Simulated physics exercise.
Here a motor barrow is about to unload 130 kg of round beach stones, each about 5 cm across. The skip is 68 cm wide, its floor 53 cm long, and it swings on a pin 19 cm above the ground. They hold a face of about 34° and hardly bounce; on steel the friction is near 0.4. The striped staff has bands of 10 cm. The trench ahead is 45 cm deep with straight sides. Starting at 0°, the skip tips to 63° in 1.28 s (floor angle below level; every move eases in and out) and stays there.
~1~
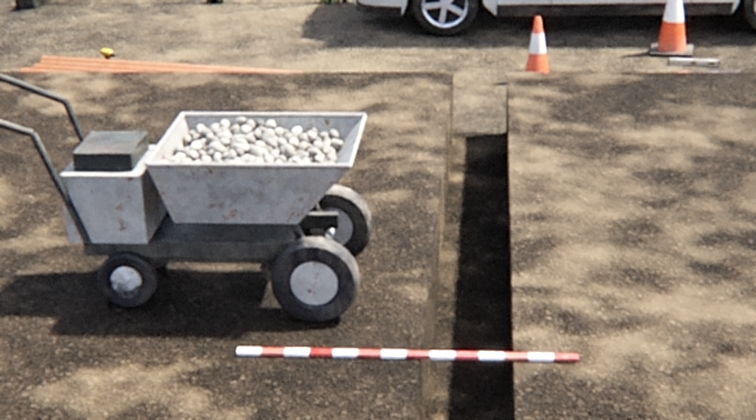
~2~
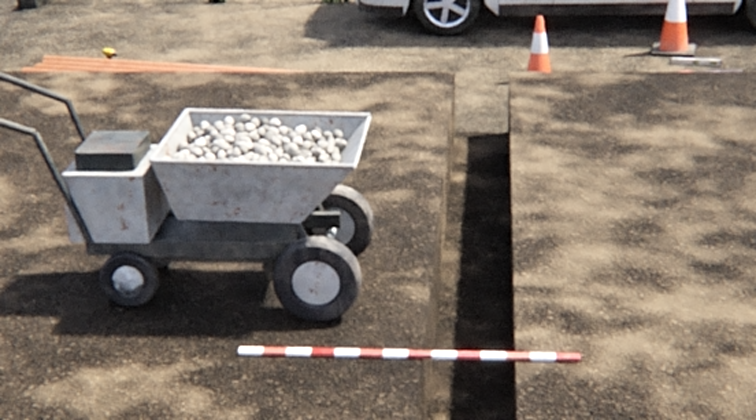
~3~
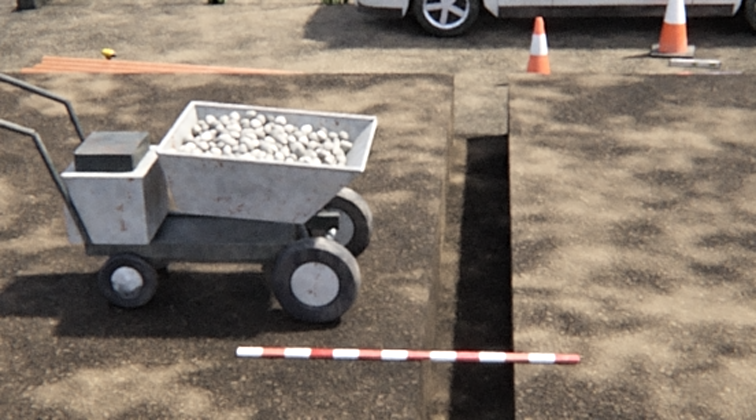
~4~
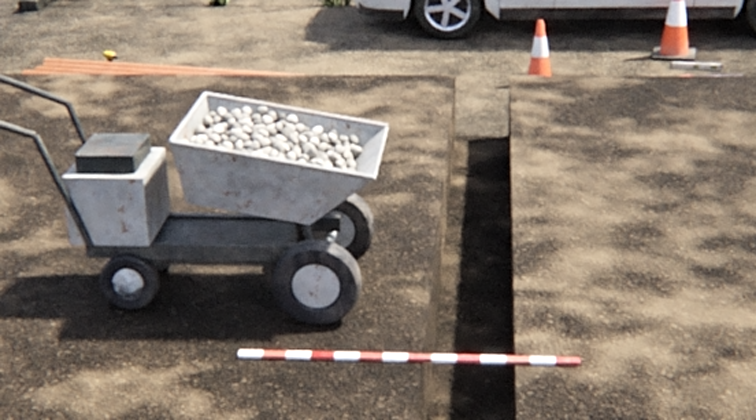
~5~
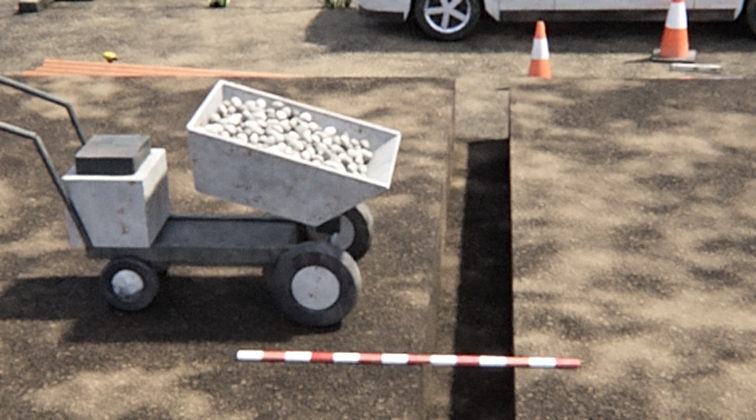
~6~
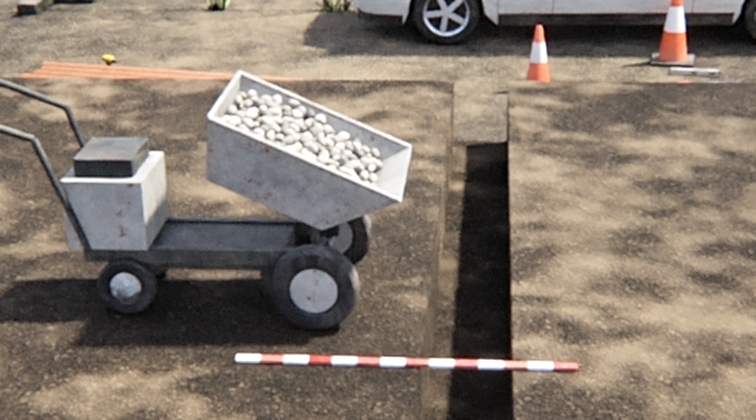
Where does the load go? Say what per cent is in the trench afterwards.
About 73 per cent.
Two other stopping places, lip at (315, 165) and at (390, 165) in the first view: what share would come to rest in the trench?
Near 100 per cent from the first place, 35 from the second.
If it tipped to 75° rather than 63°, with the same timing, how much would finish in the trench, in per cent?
Then about 75 per cent.
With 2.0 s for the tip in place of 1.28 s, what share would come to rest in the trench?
In that case some 85 per cent.
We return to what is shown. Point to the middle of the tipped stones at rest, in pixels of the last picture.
Near (492, 369).
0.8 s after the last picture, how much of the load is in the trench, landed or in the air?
About 30 per cent by then.
Then, 0.4 s after the last picture the floor is at 53°, 100 % in the skip; the foremost stones are at (433, 225).
Then, 0.8 s after the last picture the floor is at 63°, 60 % in the skip, 31 % in the trench, 9 % past the trench; the foremost stones are at (551, 298).
Then, 1.2 s after the last picture the floor is at 63°, 27 % in the skip, 46 % in the trench, 27 % past the trench; the foremost stones are at (660, 308).
Then, 3.1 s after the last picture the floor is at 63°, 0 % in the skip, 73 % in the trench, 27 % past the trench; the foremost stones are past the picture's edge.
